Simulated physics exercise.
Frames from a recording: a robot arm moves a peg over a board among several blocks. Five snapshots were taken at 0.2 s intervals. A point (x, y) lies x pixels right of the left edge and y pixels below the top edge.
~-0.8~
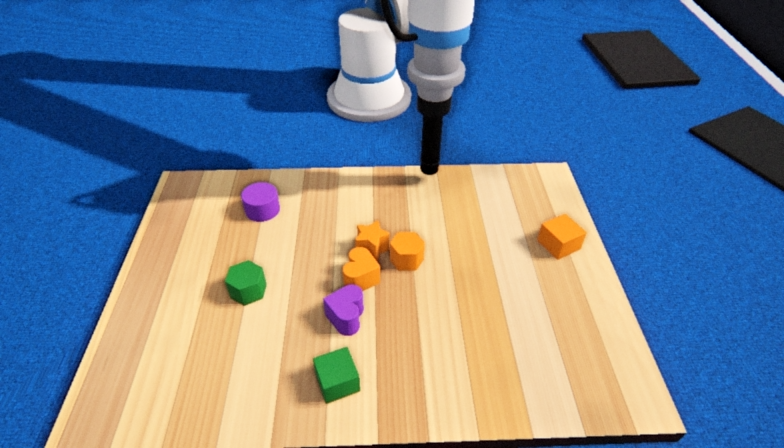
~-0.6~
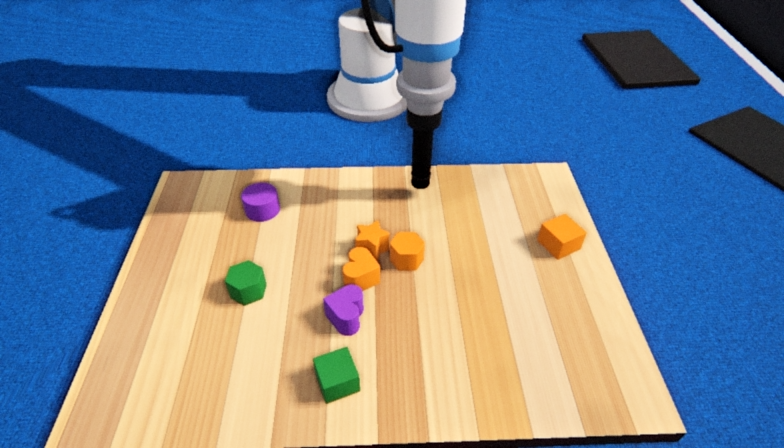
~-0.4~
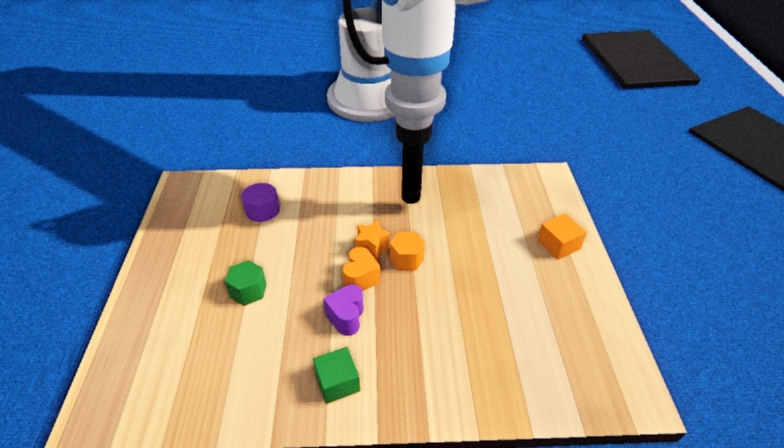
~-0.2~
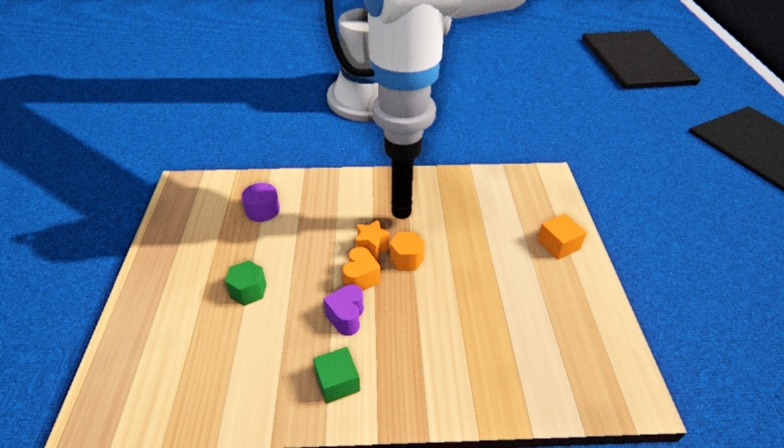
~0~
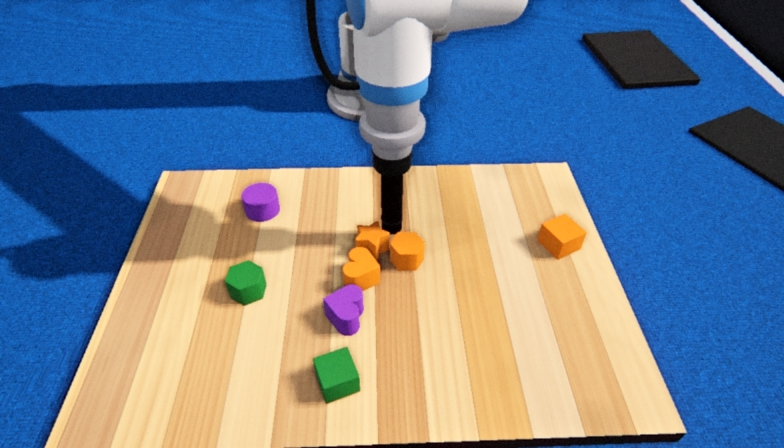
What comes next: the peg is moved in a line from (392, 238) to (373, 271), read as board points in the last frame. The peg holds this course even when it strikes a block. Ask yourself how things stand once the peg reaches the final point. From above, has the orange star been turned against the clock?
No, I don't think so.
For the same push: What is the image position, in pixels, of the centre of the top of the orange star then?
The middle of its top is at (353, 243).
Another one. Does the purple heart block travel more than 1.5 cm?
I'd say no.
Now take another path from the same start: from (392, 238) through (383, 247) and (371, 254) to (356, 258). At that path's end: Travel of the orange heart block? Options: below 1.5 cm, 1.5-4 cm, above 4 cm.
Once the path is done, the orange heart block lies 1.5 to 4 cm from its present place.
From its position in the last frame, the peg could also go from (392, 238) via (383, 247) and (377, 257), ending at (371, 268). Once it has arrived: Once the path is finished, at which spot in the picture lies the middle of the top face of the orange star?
I expect it at (348, 246).
On the path given first. Halfway along, peg at (382, 245); orange heart block at (353, 267), turned 25° anticlockwise; orange star at (359, 239), turned 30° clockwise; orange hexagon at (408, 246), turned 15° anticlockwise.
At the end, peg at (373, 261); purple heart block still; orange heart block at (349, 268), turned 35° anticlockwise; orange star at (353, 243), turned 65° clockwise; orange hexagon at (408, 246), turned 15° anticlockwise.
